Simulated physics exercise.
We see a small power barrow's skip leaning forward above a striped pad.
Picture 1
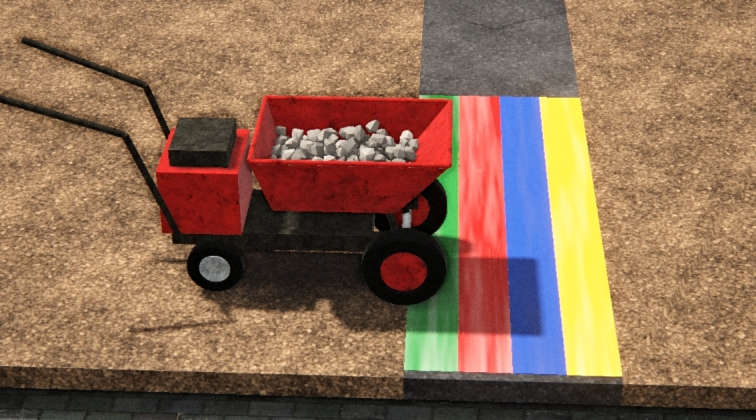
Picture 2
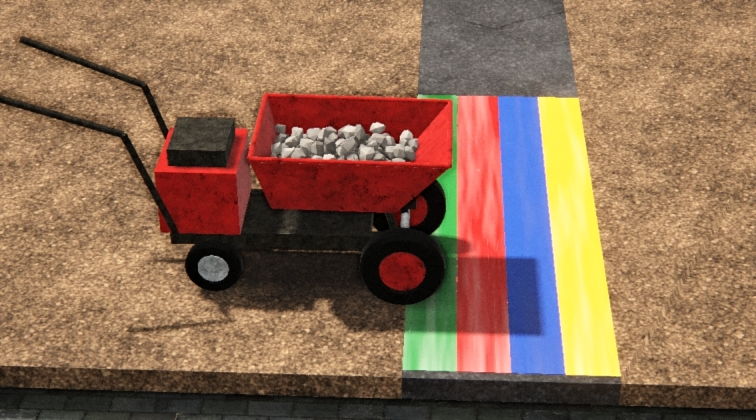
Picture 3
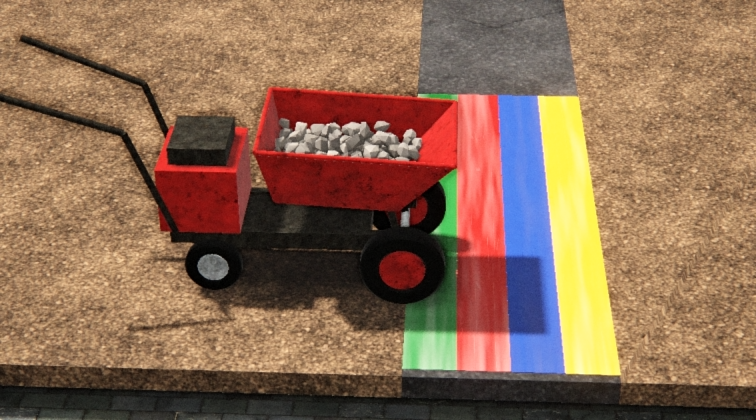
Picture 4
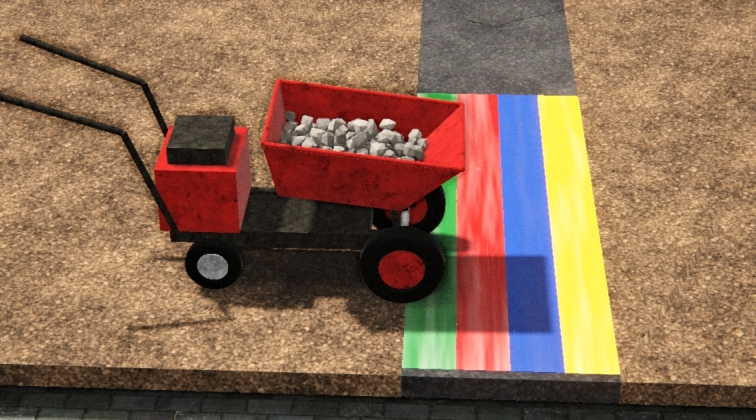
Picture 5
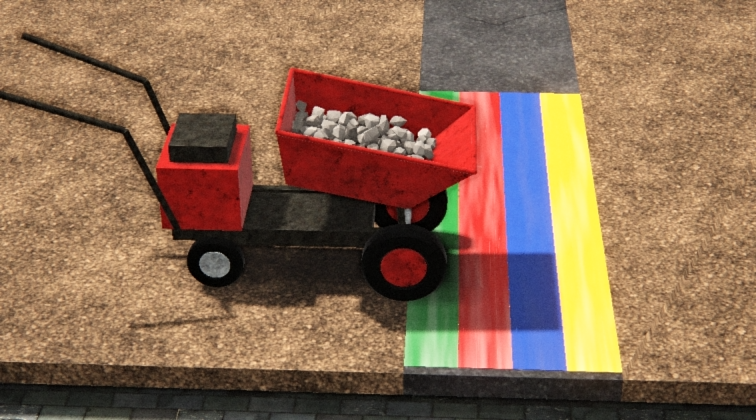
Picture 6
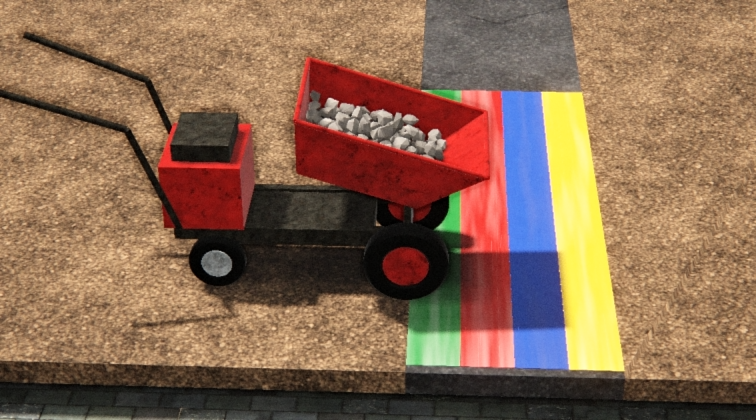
The red skip of a small barrow, loaded with broken grey stones, starts level and gradually tilts forward to the right above a green, red, blue and yellow striped pad, while the stones shift only slightly inside it.
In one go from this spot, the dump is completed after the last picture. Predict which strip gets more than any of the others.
The yellow strip gets the most.
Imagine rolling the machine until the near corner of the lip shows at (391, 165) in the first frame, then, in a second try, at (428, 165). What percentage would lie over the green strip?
In turn 0 and 0 in a hundred.
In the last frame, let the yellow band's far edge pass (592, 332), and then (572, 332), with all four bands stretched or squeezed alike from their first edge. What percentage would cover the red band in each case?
About 0 %, then 0 %.
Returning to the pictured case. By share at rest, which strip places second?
I'd say blue.
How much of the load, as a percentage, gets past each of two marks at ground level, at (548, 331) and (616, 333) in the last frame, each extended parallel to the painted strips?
Some 80 and some 30 per cent, respectively.
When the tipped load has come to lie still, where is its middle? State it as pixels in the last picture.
Somewhere around (584, 261) in the last picture.
Just after the last frame, skip tipped steeply; every one in the skip.
A moment on, skip tipped right over; roughly two thirds in the skip; about a tenth over the blue strip; roughly a quarter over the yellow strip; just a few off the paint.
Further on, skip tipped right over; about a tenth in the skip; roughly a quarter over the blue strip; roughly half over the yellow strip; roughly a quarter off the paint.
When it is over, skip tipped right over; about a tenth in the skip; not one over the green strip; not one over the red strip; roughly a quarter over the blue strip; roughly half over the yellow strip; roughly a quarter off the paint.
